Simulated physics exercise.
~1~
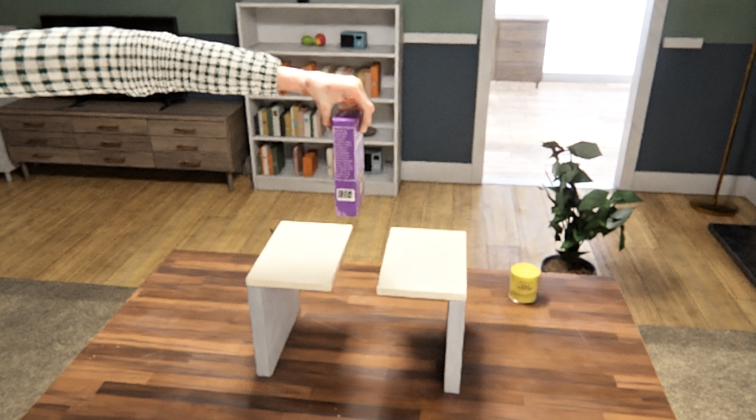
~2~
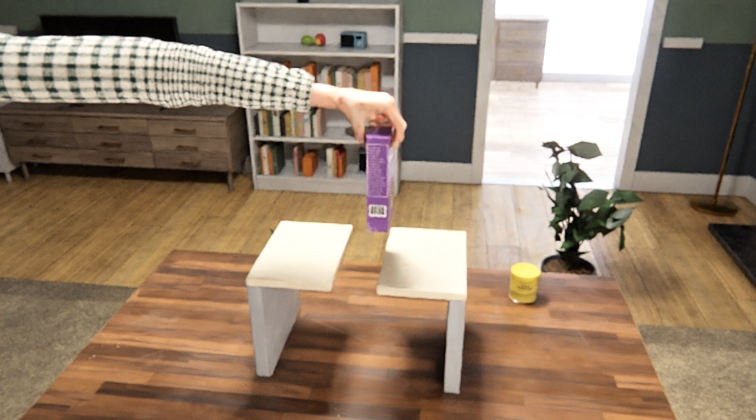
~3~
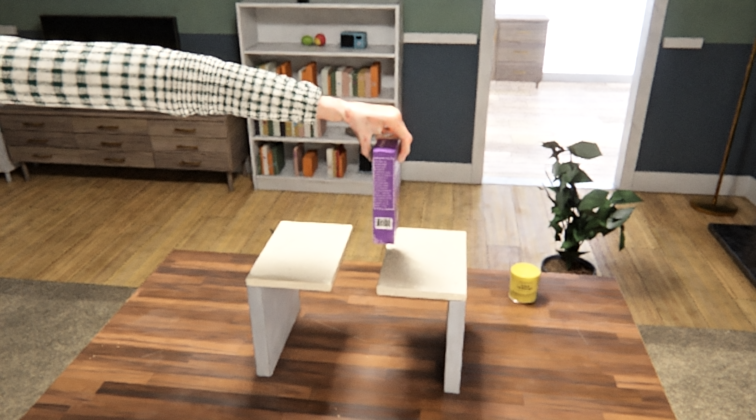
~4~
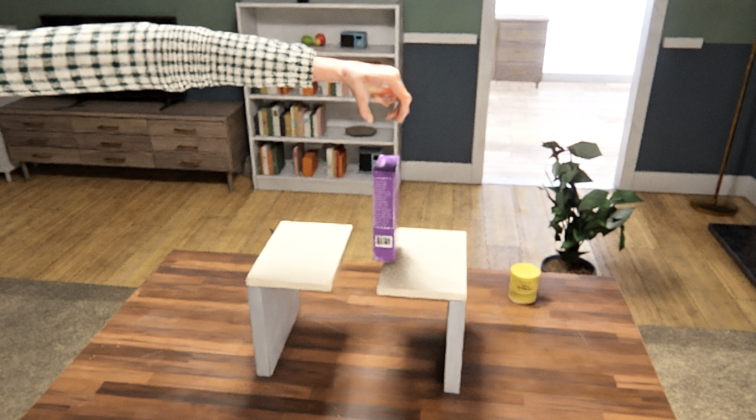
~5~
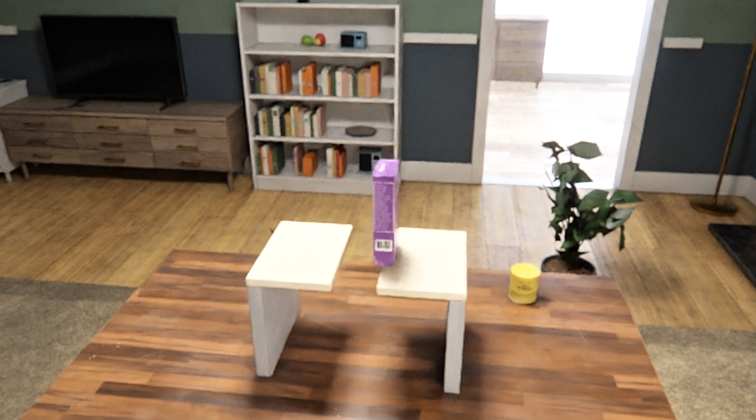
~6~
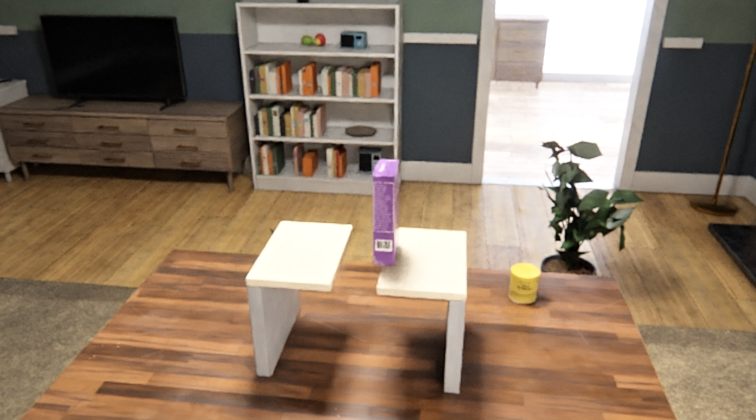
A purple packet hangs upright from a hand in a checked sleeve, which reaches in from the left over a striped wooden table, seen from slightly above in a living room. Two pale supports stand a little apart on the table, with a yellow tin to their right and a bookcase, television and plant behind. The hand carries the packet right and lowers it toward the inner edge of the right support. The fingers open, and the hand draws back out of view. The packet stays upright, caught at the ledge, while the tin never moves.
